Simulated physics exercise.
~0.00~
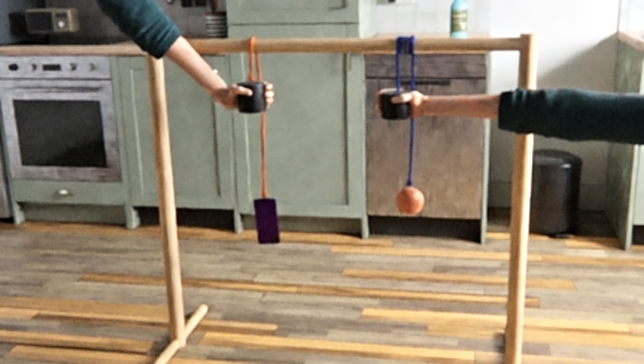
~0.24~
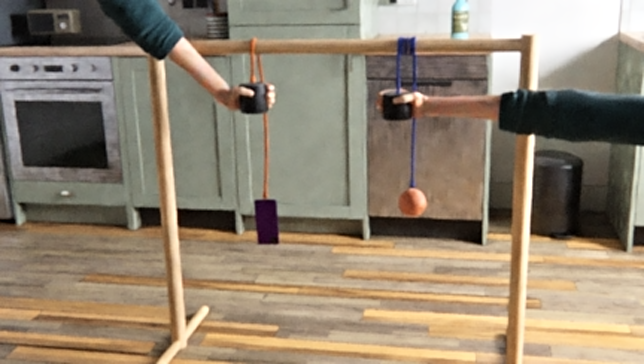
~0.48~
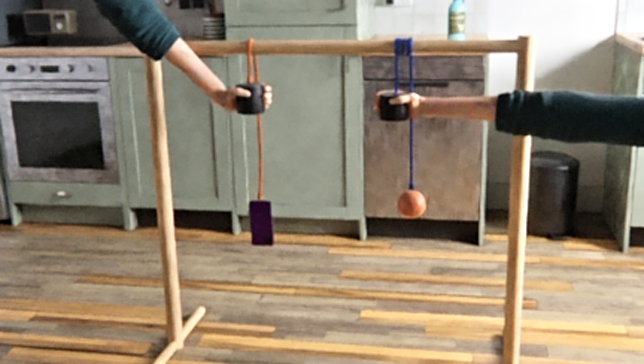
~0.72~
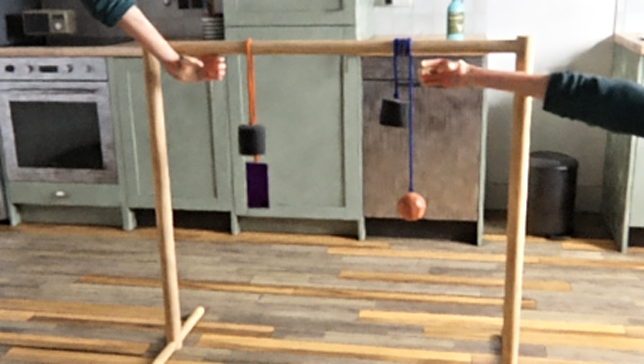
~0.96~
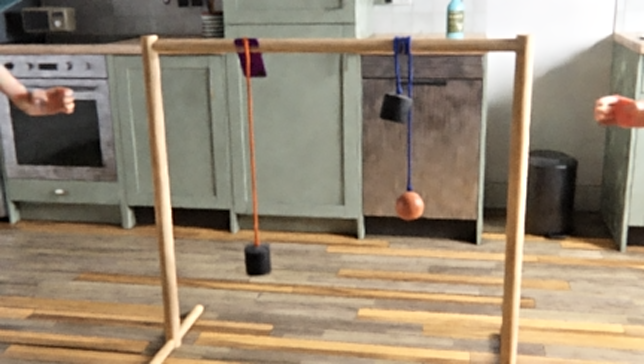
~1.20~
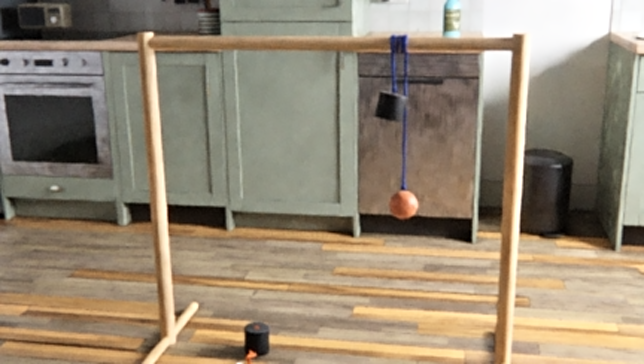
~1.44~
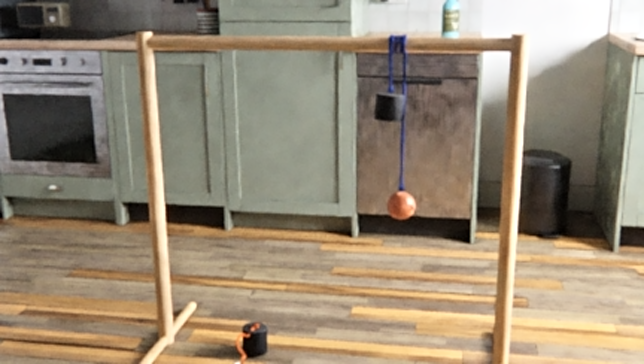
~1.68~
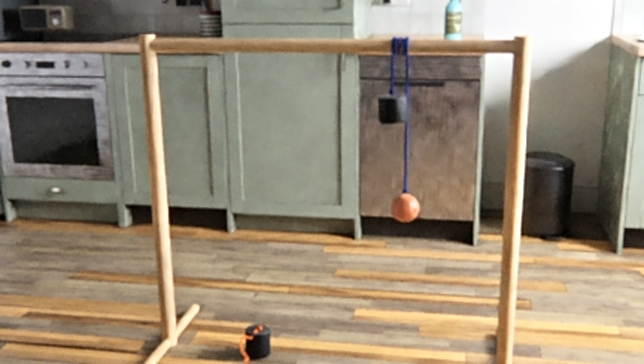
At first, two hands hold small black cylinders beside a wooden rail in a kitchen, with a flat purple object hanging from an orange cord on the left and an orange ball from a blue cord on the right. The hands let go and draw back. The left cylinder drops while the purple object rises to the rail, and the orange cord then slips off entirely. The right cylinder stays up, hanging above the ball. By the end, the left cylinder rests on the floor with some orange cord, while the right one still hangs from the rail.
